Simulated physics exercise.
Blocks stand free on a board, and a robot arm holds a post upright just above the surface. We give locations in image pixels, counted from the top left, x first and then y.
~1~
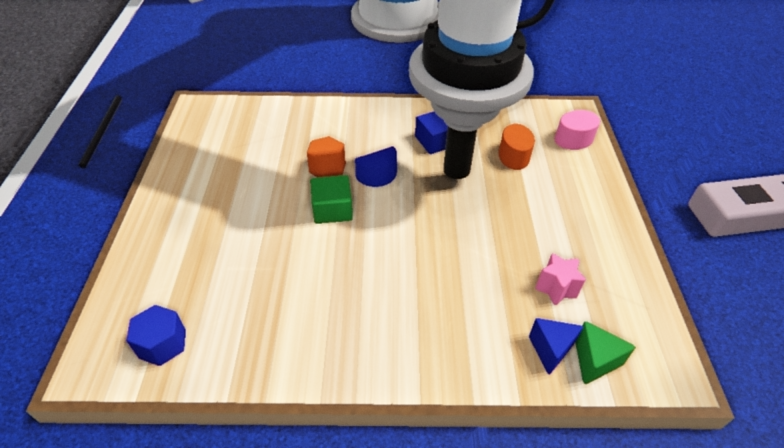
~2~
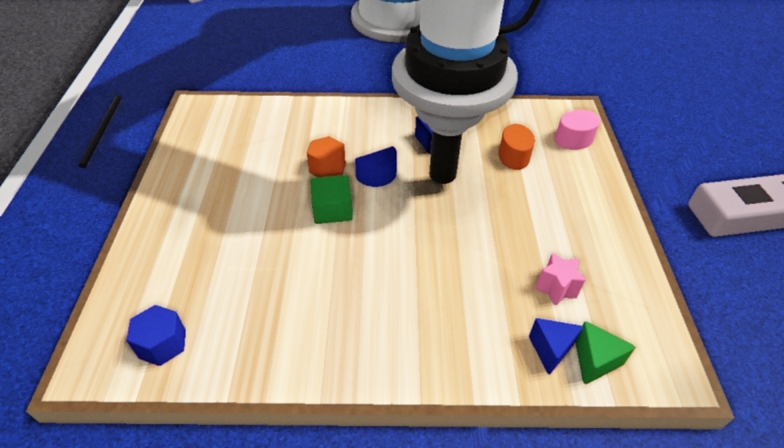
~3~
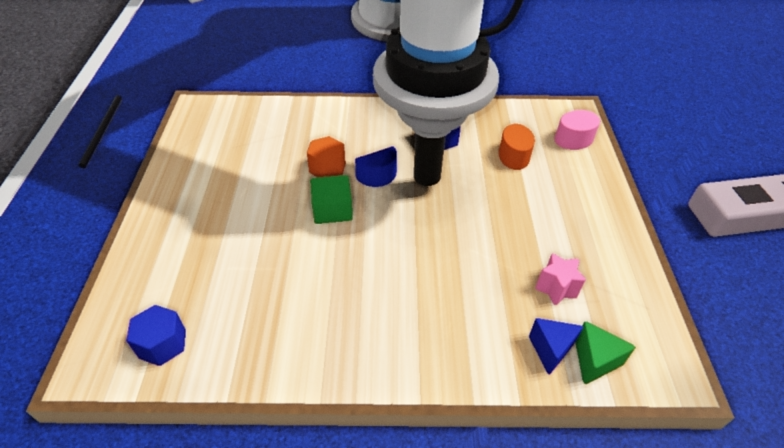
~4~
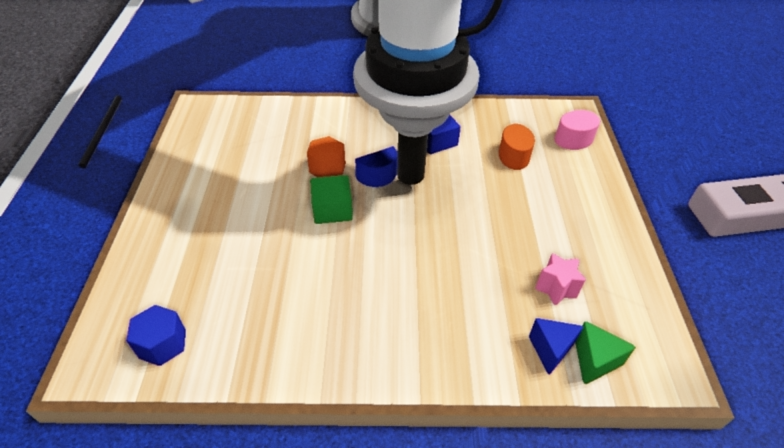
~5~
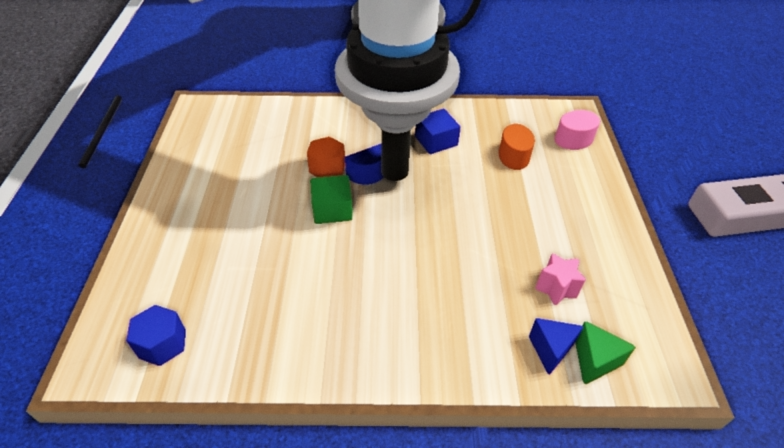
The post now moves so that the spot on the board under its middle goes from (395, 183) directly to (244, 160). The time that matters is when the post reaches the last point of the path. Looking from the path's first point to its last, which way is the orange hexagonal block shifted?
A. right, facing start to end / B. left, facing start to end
It's A.
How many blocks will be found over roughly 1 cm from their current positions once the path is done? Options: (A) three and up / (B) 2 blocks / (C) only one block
Choice B: 2 blocks.
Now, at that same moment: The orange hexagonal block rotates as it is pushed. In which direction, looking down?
Clockwise, looking down.
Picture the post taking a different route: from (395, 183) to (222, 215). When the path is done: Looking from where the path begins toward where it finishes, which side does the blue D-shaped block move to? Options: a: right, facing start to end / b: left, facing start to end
a
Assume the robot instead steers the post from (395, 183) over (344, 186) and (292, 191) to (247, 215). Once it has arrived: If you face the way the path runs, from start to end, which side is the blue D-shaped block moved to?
Pushed right.
What follows on the original path. One third of the way, post (341, 164); orange hexagonal block (289, 141), turned 25° clockwise; blue D-shaped block (319, 144), turned 30° anticlockwise.
Two thirds of the way, post (291, 157); orange hexagonal block (246, 127), turned 40° clockwise; blue D-shaped block (272, 135), turned 15° anticlockwise.
At the end, post (242, 149); orange hexagonal block (217, 112), turned 60° clockwise; green four-sided block unmoved; blue D-shaped block (235, 124).
